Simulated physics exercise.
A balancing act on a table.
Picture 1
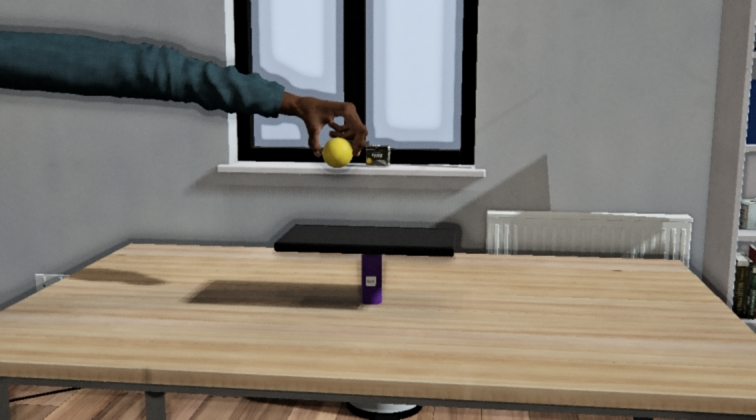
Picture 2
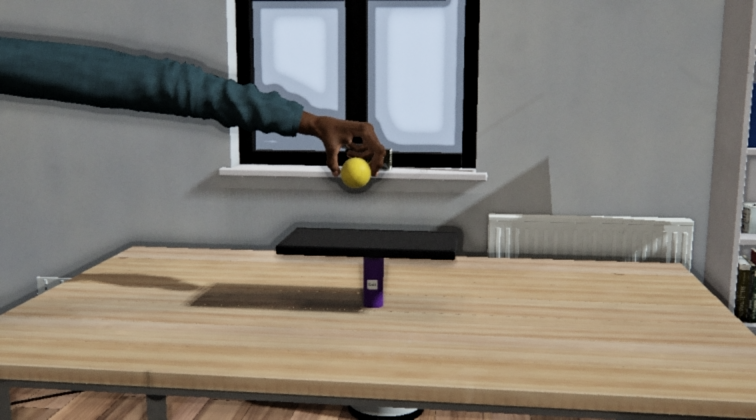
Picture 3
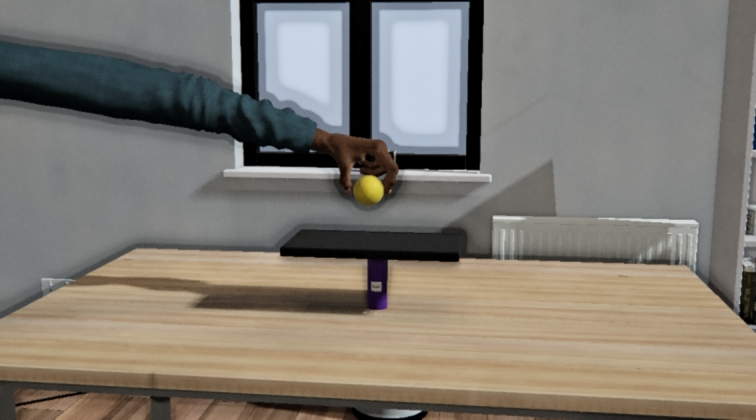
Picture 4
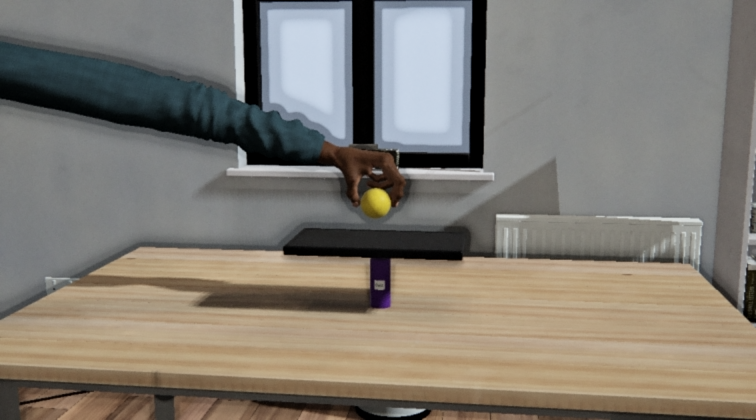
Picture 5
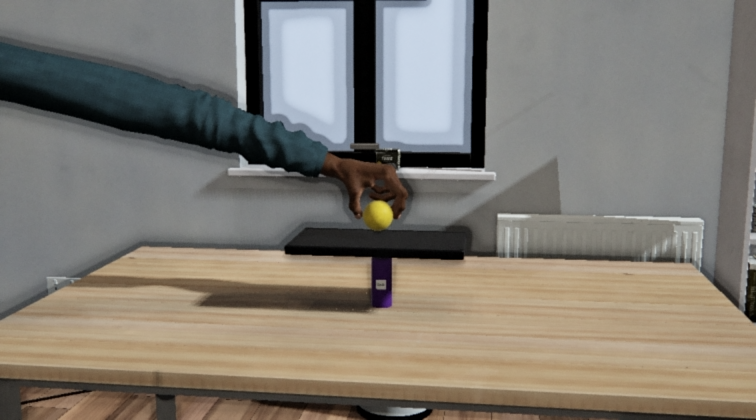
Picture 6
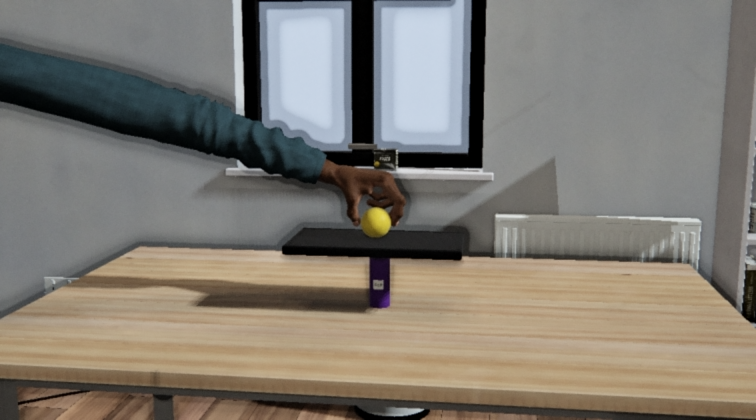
At a wooden table, a hand lowering a yellow lemon onto a black lid balanced on a purple object, still holding it.
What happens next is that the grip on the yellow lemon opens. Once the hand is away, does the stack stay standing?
Nice try - it stays together just fine.
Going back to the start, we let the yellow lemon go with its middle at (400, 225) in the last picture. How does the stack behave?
Result: The stack stays stable.
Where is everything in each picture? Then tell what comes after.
In the first frame, still above its spot; yellow lemon (337, 153); black lid (369, 240).
In the second frame, still above its spot; yellow lemon (356, 173); black lid (370, 243).
In the third frame, still above its spot; yellow lemon (368, 190); black lid (374, 245).
In the fourth frame, still above its spot; yellow lemon (376, 203); black lid (378, 243).
In the fifth frame, still above its spot; yellow lemon (378, 215); black lid (379, 243).
In the sixth frame, set down, still held; yellow lemon (376, 222); black lid (377, 243).
Then, 0.30 s past the last view, nothing moves.
Then, 1.00 s past the last view, yellow lemon resting near (376, 223).
Finally, all 3 still in place. Final places as the last picture's camera would see them, yellow lemon near (375, 223). The stack keeps its balance.
